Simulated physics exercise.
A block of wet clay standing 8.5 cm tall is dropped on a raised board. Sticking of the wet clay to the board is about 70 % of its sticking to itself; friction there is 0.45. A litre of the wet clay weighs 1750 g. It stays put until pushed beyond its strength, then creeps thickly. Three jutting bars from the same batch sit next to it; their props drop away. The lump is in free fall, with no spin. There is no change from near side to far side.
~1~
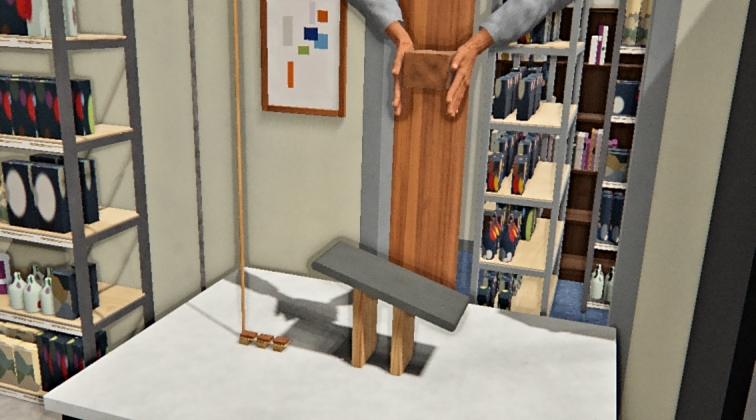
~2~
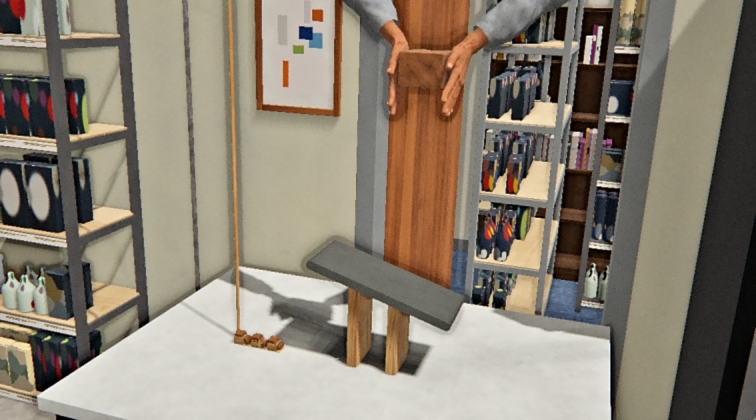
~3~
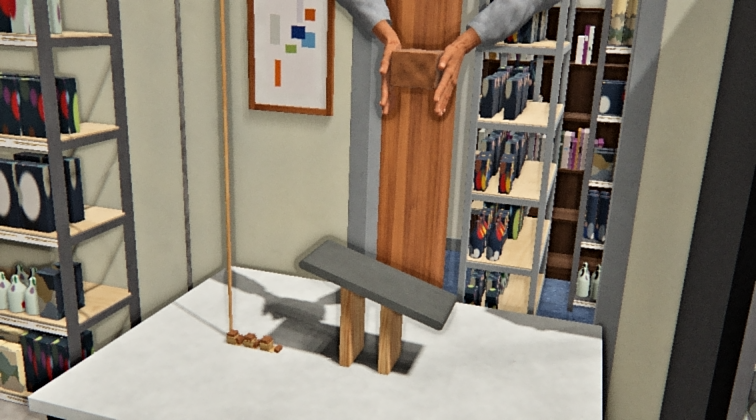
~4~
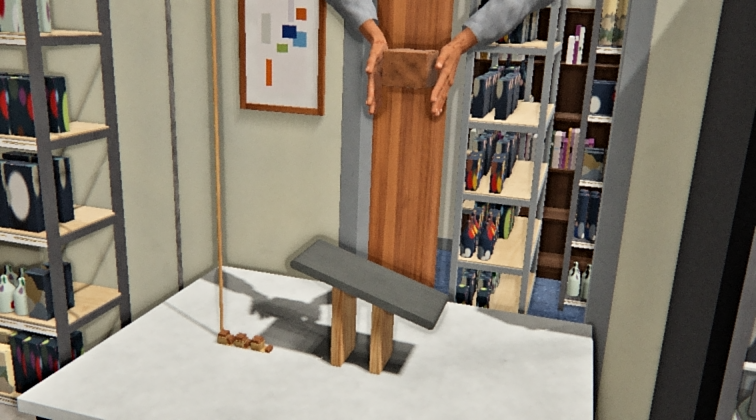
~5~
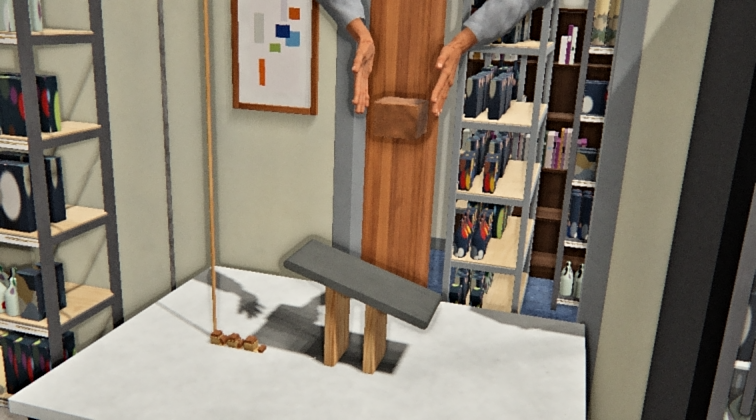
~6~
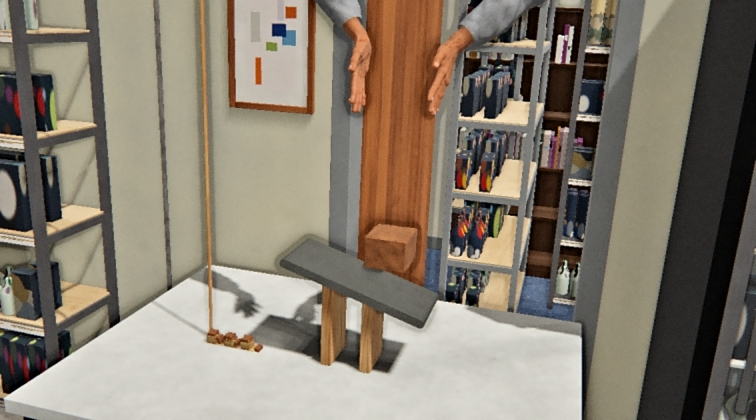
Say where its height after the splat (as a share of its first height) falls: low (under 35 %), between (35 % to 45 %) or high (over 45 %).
Its height after the splat (as a share of its first height) is between, 35 % to 45 %.
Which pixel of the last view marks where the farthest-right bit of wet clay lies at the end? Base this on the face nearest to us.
It lies at around (426, 317) in the last picture.
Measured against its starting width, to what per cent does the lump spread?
Roughly 220 per cent.
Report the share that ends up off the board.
Around 35 per cent is off the board.
Last picture + 0.11 s, it stands 41 % of its first height and 2 % has gone off the board.
Last picture + 0.25 s, it stands 41 % of its first height and 28 % has gone off the board.
Last picture + 0.38 s, it stands 41 % of its first height and 34 % has gone off the board.
Last picture + 0.51 s, it stands 41 % of its first height and 34 % has gone off the board.
Last picture + 0.61 s, it stands 41 % of its first height and 34 % has gone off the board.
